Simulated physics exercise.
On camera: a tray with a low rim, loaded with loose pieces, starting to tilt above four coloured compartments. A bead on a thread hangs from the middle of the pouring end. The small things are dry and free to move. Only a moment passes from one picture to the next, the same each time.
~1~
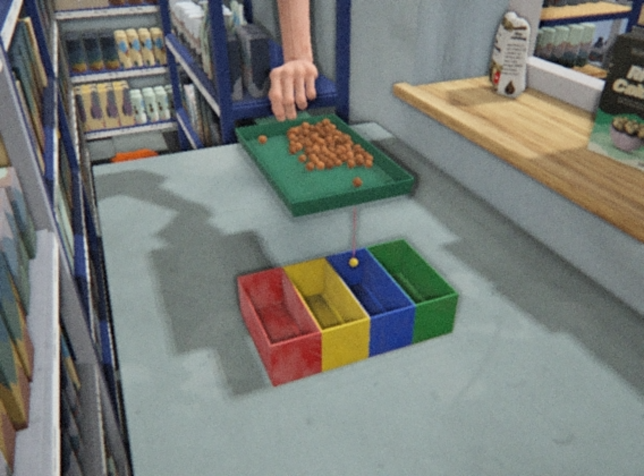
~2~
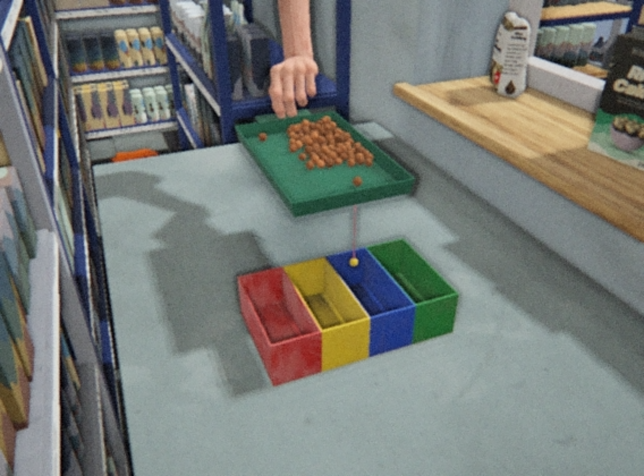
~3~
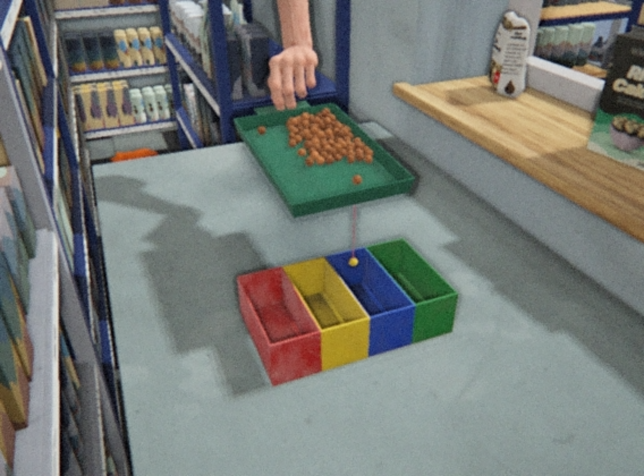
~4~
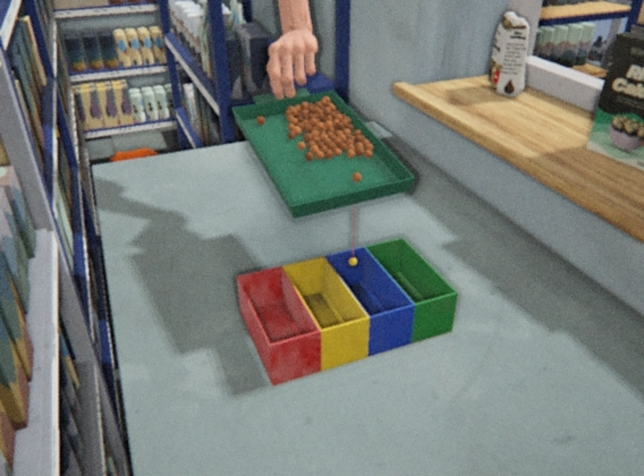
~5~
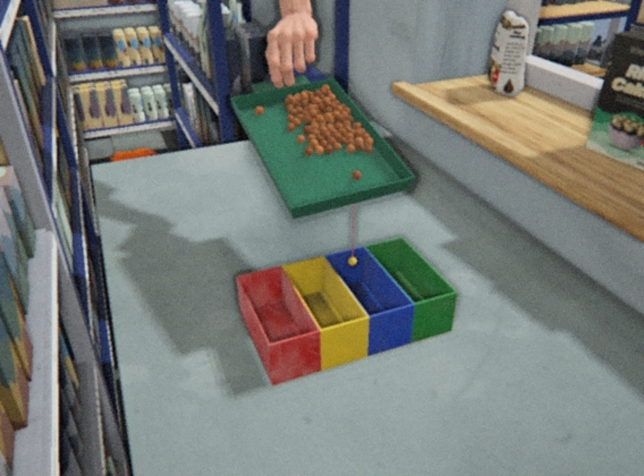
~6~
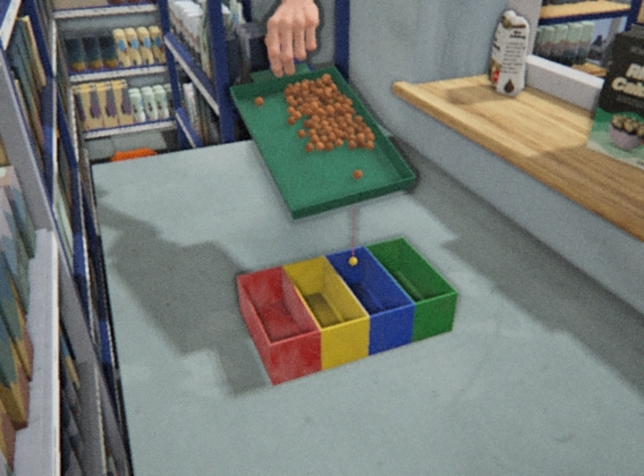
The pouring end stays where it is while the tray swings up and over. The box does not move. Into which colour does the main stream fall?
Fullest: The yellow cell.
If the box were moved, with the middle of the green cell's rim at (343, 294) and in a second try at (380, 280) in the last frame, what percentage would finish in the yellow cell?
Roughly 0 per cent, and 30 per cent.
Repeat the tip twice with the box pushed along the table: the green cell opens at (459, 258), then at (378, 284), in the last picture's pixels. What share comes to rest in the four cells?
Roughly 70 per cent, and 100 per cent.
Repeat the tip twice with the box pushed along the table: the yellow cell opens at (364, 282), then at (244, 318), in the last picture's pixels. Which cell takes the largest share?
First the cell in red, then the cell in green.
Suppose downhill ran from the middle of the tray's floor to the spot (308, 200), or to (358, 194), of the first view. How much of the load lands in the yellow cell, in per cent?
About 60 and 10 per cent.
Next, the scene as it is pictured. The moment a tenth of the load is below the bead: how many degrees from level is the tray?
Roughly 75°.
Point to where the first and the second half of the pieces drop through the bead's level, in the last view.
First near (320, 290), later near (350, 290).
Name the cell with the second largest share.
Next in line is the blue cell.
Soon after the last picture, tray tipped steeply; nearly all on the tray; a stray few in the red cell; a stray few in the blue cell; a small part falling or outside the box.
A little later, tray tipped right over; most on the tray; a small part in the yellow cell; a small part in the red cell; a small part in the blue cell; a stray few falling or outside the box.
Later still, tray tipped past a quarter turn; about half in the yellow cell; about a third in the blue cell; about a quarter in the red cell; a stray few in the green cell; a stray few falling or outside the box.
At rest, tray tipped past a quarter turn; about half in the yellow cell; about a third in the blue cell; about a quarter in the red cell; a stray few in the green cell; a stray few outside the box.
